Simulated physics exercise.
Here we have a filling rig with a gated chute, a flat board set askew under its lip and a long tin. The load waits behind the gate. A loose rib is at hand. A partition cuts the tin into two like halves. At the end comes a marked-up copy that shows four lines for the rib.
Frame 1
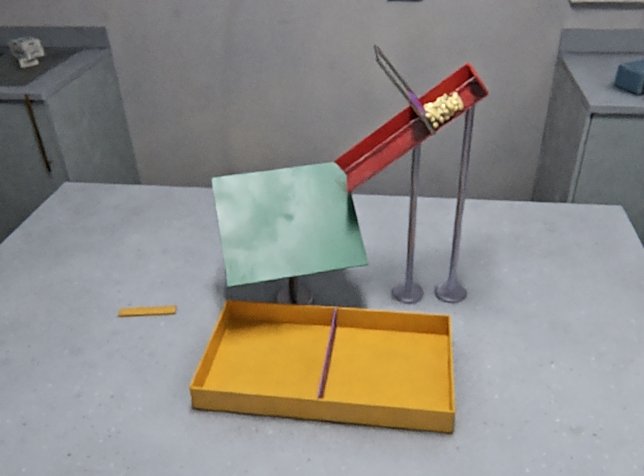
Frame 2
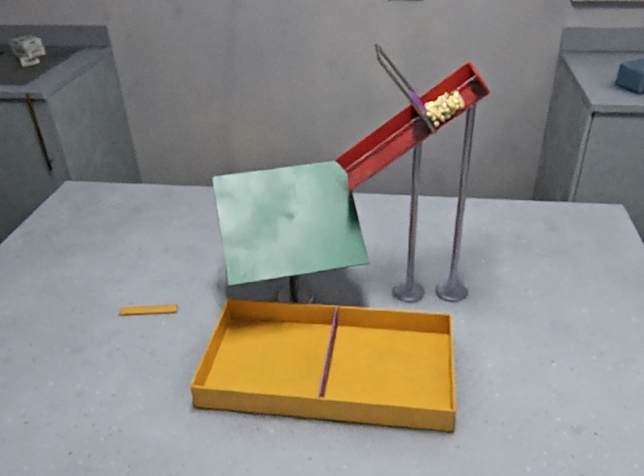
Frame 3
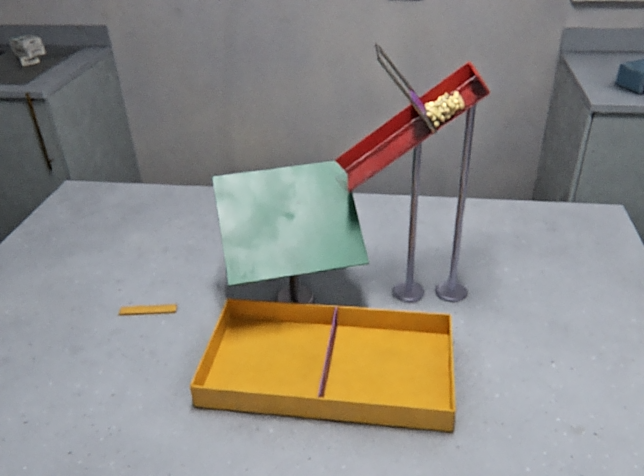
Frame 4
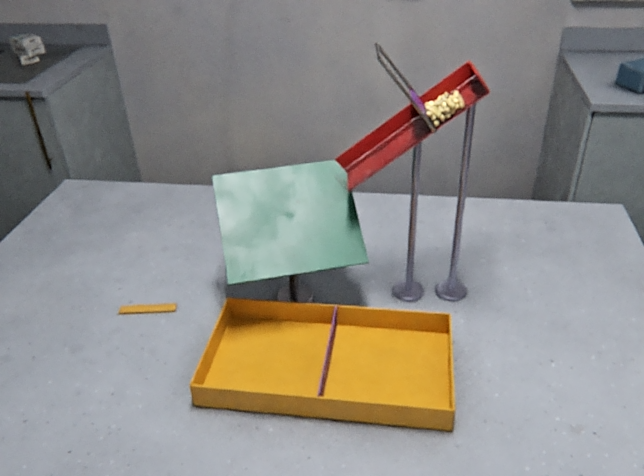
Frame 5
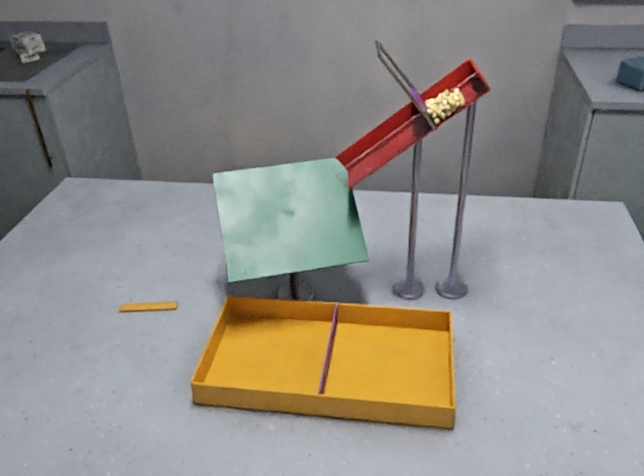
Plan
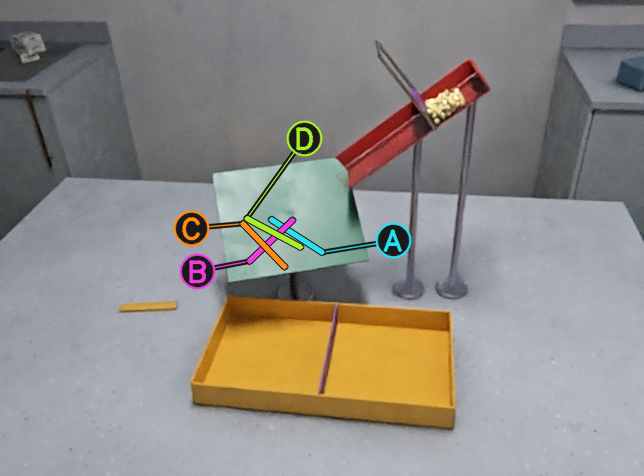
In a plain grey room with counters at the back, a pale table is seen from the front and slightly above. A red chute on two metal posts holds pale beans behind a gate at upper right, sloping down leftward to a tilted green board above a yellow tray split by a purple divider, with a small yellow strip at left. Nothing visibly moves apart from the faintest shift in the view.
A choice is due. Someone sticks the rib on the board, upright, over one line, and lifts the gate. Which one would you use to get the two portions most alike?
It is D.
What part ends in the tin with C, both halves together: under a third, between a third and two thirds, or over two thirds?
Line C gives over two thirds.
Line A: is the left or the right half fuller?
The right half.
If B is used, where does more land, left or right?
More lands on the left.
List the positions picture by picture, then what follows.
Load behind the gate (439, 110), soya beans; lip of the chute (347, 184), sloping fairly steeply, in the first frame.
Middle of the board (290, 219), tilted fairly steeply; middle of its low edge (300, 274); of its high edge (280, 168), in the second frame.
Front corners of the tin (191, 386) and (454, 411); front end of its middle wall (318, 398); gate still shut (416, 101), in the third frame.
Middle of the load (440, 108); lip (348, 182), in the fourth frame.
Middle of the load (441, 106); lip (348, 180), in the fifth frame.
On the marked copy, line A from (271, 219) to (322, 252); line B from (292, 220) to (249, 261); line C from (242, 223) to (284, 266); line D from (246, 218) to (300, 247).
With A, of what is caught, about a tenth in the left half, the larger part in the right.
With B, of what is caught, the larger part in the left half, roughly a quarter in the right.
With C, of what is caught, the larger part in the left half, roughly a quarter in the right.
With D, of what is caught, roughly half in the left half, roughly half in the right.
